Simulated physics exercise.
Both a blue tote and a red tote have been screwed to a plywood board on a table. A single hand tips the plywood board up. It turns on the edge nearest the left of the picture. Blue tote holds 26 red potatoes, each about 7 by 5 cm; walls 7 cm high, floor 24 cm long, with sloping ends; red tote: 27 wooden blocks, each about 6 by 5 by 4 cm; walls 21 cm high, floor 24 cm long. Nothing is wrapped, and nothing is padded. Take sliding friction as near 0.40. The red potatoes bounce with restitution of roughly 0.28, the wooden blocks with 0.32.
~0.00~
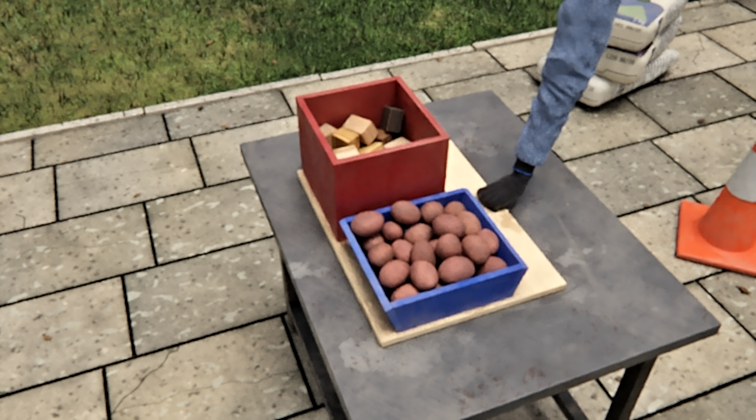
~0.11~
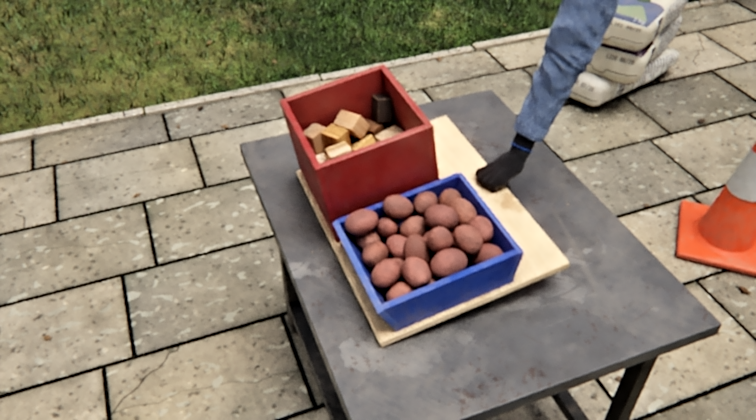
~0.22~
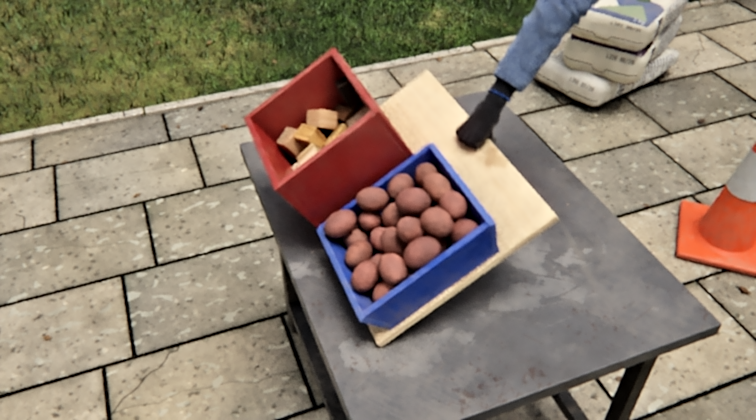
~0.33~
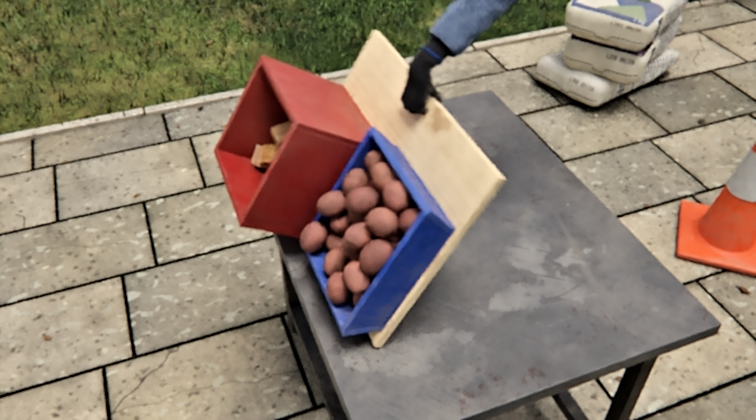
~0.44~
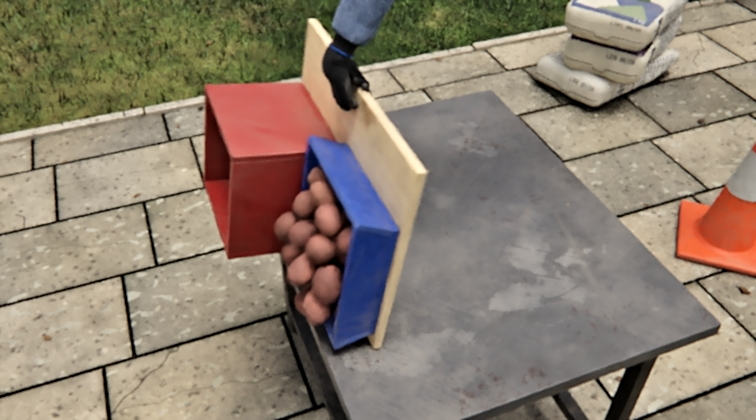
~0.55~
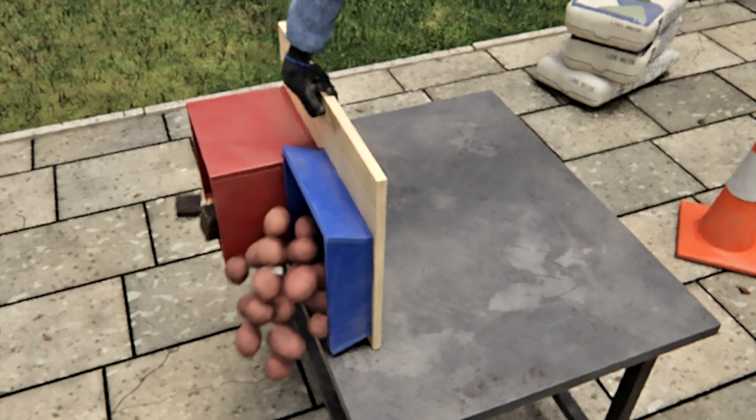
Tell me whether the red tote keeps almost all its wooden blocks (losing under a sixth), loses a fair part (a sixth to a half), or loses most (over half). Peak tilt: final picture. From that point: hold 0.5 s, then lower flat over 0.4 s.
I expect one sixth to one half of the pieces to get out.
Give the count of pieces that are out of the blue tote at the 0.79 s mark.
Blue tote - about 25 out by that time.
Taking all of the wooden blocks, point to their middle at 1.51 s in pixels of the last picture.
Centre: About (347, 180) px.
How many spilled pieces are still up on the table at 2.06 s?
Estimated count: 1.
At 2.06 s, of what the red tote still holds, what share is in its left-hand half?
Roughly 60%.
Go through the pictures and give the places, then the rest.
In the first picture (places track the rim corner closest to us here), red tote (339, 161); blue tote (391, 306); tipped 0°; all still inside.
In the second picture, red tote (321, 165); blue tote (382, 307); tipped 9°.
In the third picture, red tote (279, 184); blue tote (363, 315); tipped 31°.
In the fourth picture, red tote (242, 219); blue tote (343, 329); tipped 58°.
In the fifth picture, red tote (227, 253); blue tote (332, 343); tipped 80°; 5 out, the lowest potato at (317, 306).
In the sixth picture, red tote (226, 266); blue tote (330, 349); tipped 89°; 17 out.
After 0.79 s, tilt 89°; the blue tote is down by 26 of 26 and the red tote is down by 5 of 27.
After 1.09 s, tilt 87°; the blue tote is down by 26 of 26 and the red tote is down by 8 of 27.
After 1.51 s, tilt 0°; the blue tote is down by 26 of 26 and the red tote is down by 9 of 27.
Final count (at 2.06 s), the blue tote is down by 26 of 26 and the red tote is down by 9 of 27. Asked share, 9 of 27, 33 per cent.
